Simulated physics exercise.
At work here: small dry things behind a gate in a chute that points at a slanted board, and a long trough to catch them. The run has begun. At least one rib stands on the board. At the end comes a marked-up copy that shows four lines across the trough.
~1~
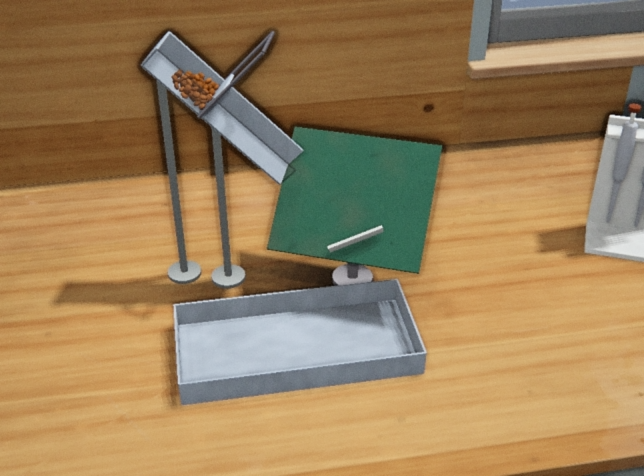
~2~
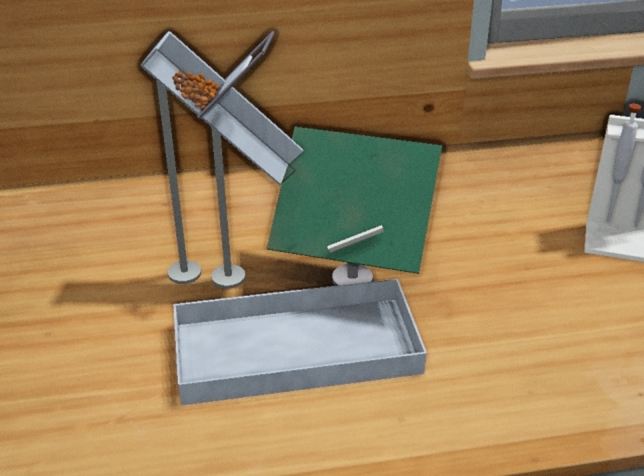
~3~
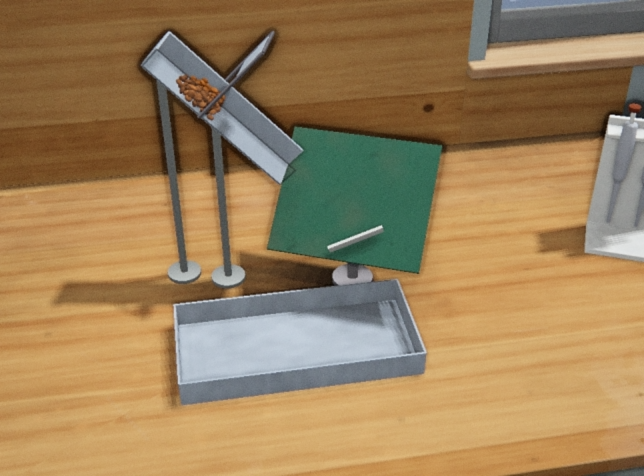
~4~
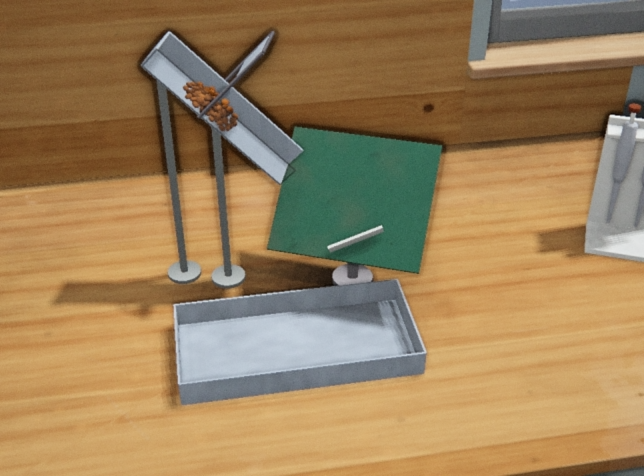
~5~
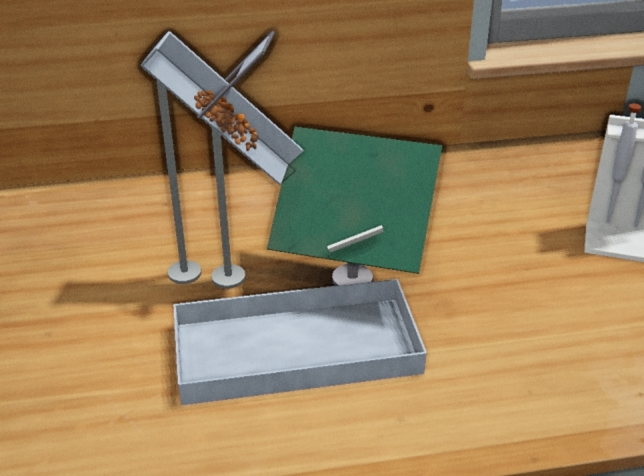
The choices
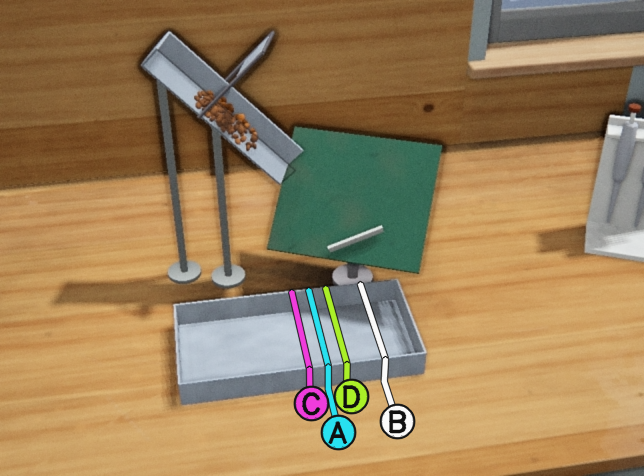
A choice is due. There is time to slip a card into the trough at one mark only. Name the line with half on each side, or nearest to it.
A works best here.
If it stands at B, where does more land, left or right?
More lands on the left.
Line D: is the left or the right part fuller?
More lands on the left.
On the marked copy, line A crosses the front rim at (328, 365); line B crosses the front rim at (385, 358); line C crosses the front rim at (309, 367); line D crosses the front rim at (346, 363).
For line A, of what is caught, about half on the left of the divider, about half on the right.
For line B, of what is caught, nearly all on the left of the divider, a small part on the right.
For line C, of what is caught, a small part on the left of the divider, nearly all on the right.
For line D, of what is caught, most on the left of the divider, a small part on the right.
